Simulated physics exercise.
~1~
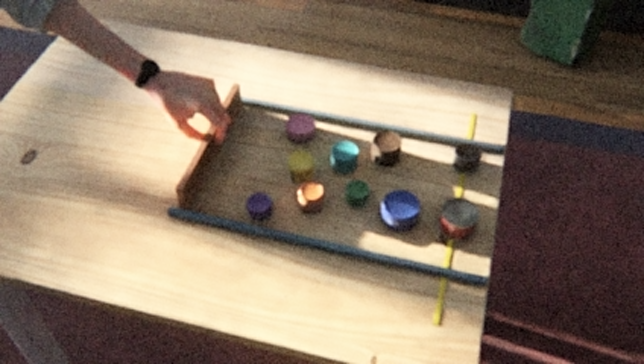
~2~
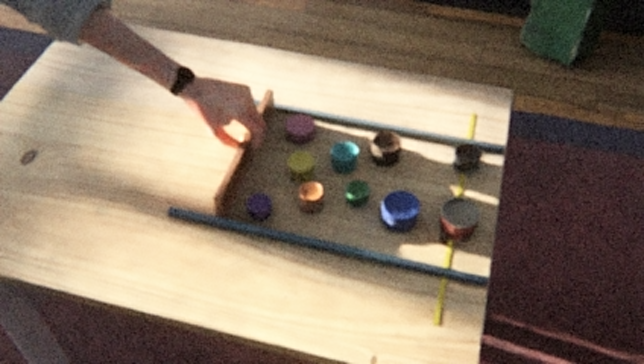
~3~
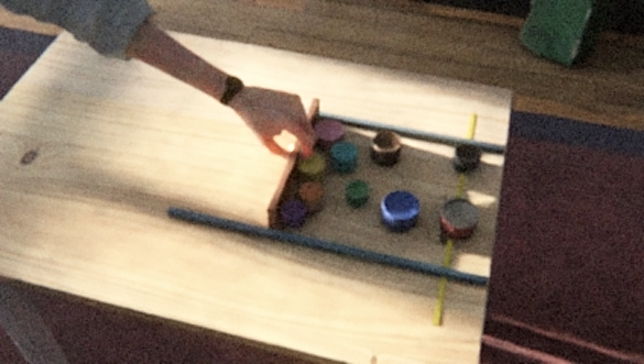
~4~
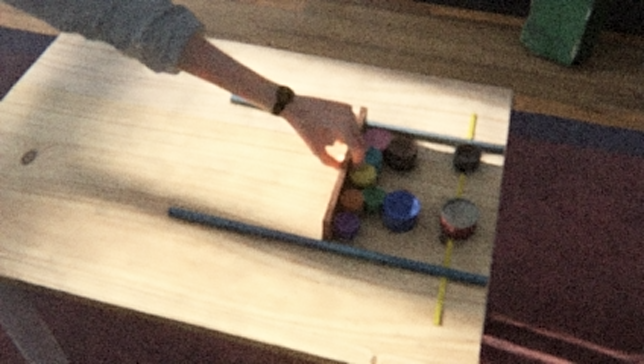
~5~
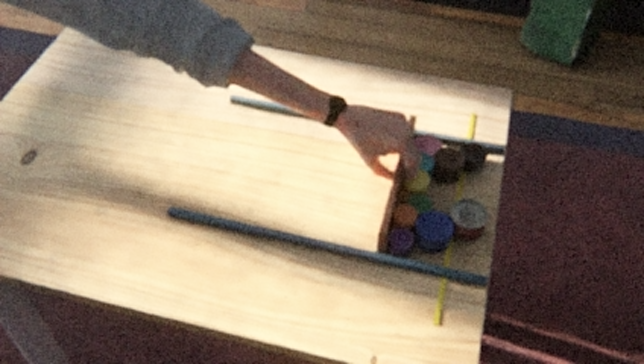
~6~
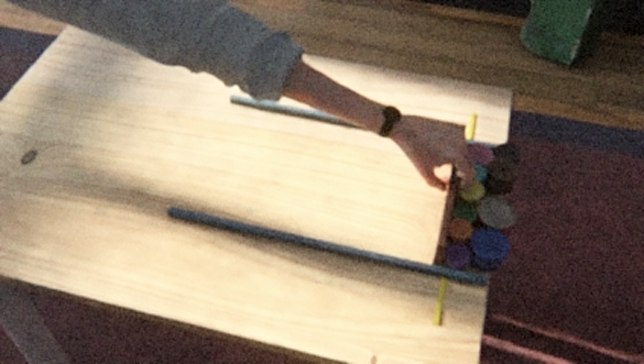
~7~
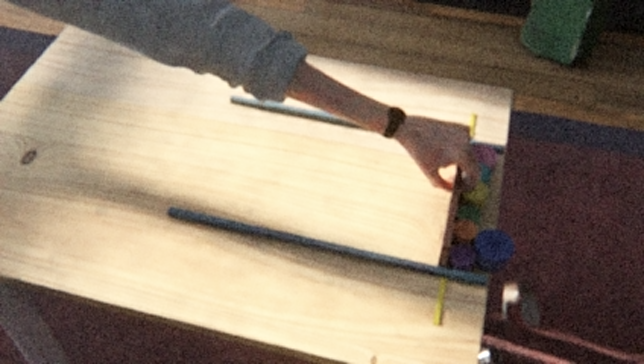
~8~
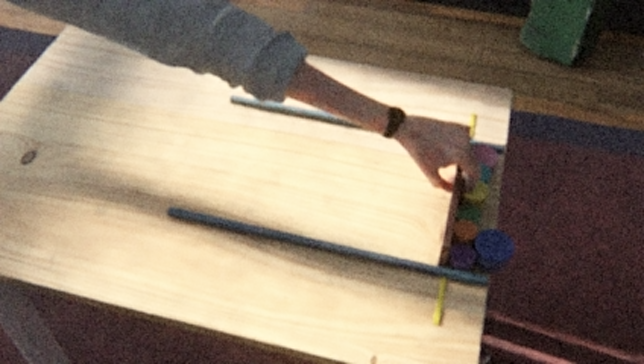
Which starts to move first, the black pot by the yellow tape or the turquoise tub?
The turquoise tub starts to move first. The board's sweep sets it going while the black pot is still sitting in its place by the tape.
